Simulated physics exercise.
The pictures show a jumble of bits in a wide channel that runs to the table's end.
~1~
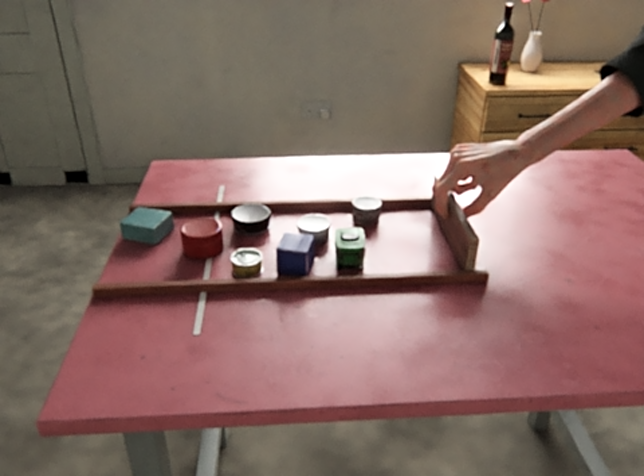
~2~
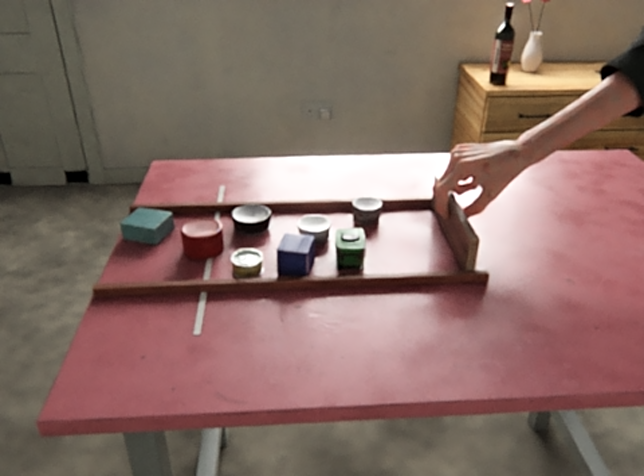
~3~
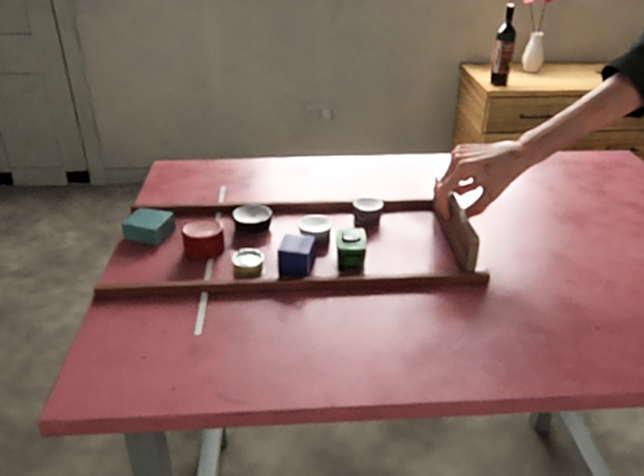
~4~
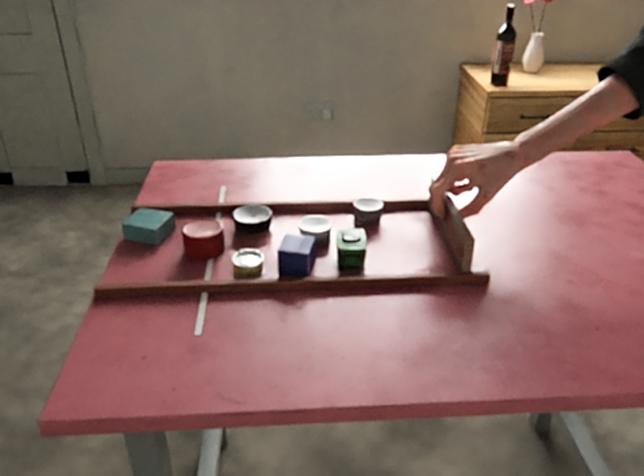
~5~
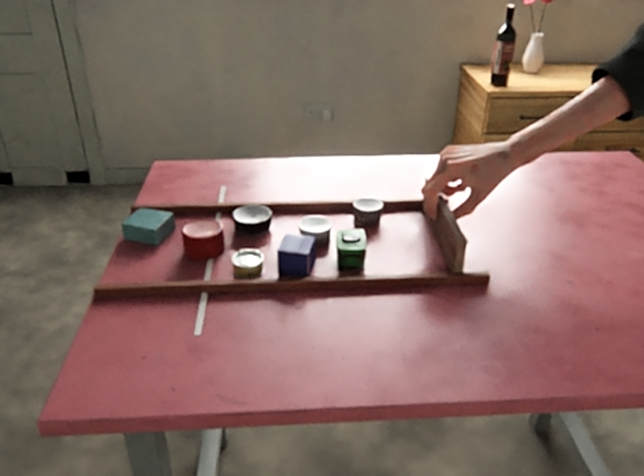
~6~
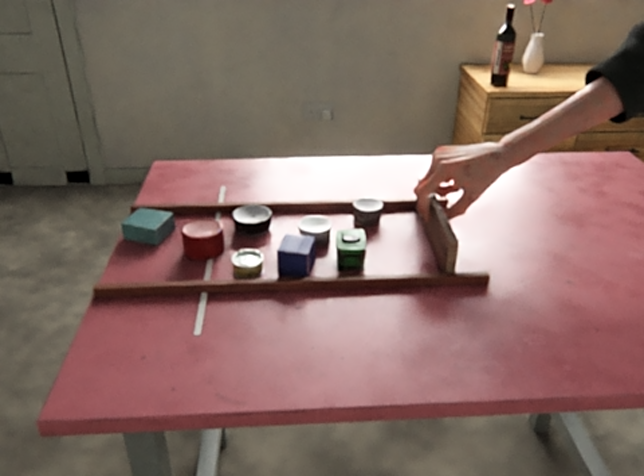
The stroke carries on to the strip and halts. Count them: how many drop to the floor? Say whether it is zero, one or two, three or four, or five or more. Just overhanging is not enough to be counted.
The number that tumble down is nil.
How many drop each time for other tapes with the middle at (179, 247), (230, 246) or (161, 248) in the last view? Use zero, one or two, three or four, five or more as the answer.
One after another: Either one or two, no fall at all, either one or two.
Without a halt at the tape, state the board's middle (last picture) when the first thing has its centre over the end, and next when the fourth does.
Pixels, in order: Around (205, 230), around (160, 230).
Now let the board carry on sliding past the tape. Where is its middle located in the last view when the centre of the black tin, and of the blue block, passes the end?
The black tin gives roughly (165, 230), the blue block roughly (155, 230).
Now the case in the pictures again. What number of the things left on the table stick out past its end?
1.
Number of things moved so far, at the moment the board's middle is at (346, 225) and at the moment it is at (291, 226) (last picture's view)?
One spot: 2. Other spot: 6.
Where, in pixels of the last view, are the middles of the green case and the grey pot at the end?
Close to (195, 255); the other close to (202, 215).
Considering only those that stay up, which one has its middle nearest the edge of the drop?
Result: Turquoise block.
Early on, none off yet; turquoise block at rest near (149, 226); red lid at rest near (203, 239); yellow pot at rest near (248, 265).
A while later, none off yet; turquoise block at rest near (149, 226); red lid at rest near (203, 239); yellow pot travelled about its own width near (229, 266).
Further along, none off yet; turquoise block at rest near (149, 226); red lid moving near (193, 241); yellow pot travelled well along near (163, 268).
Finally, the number that fall off is zero.
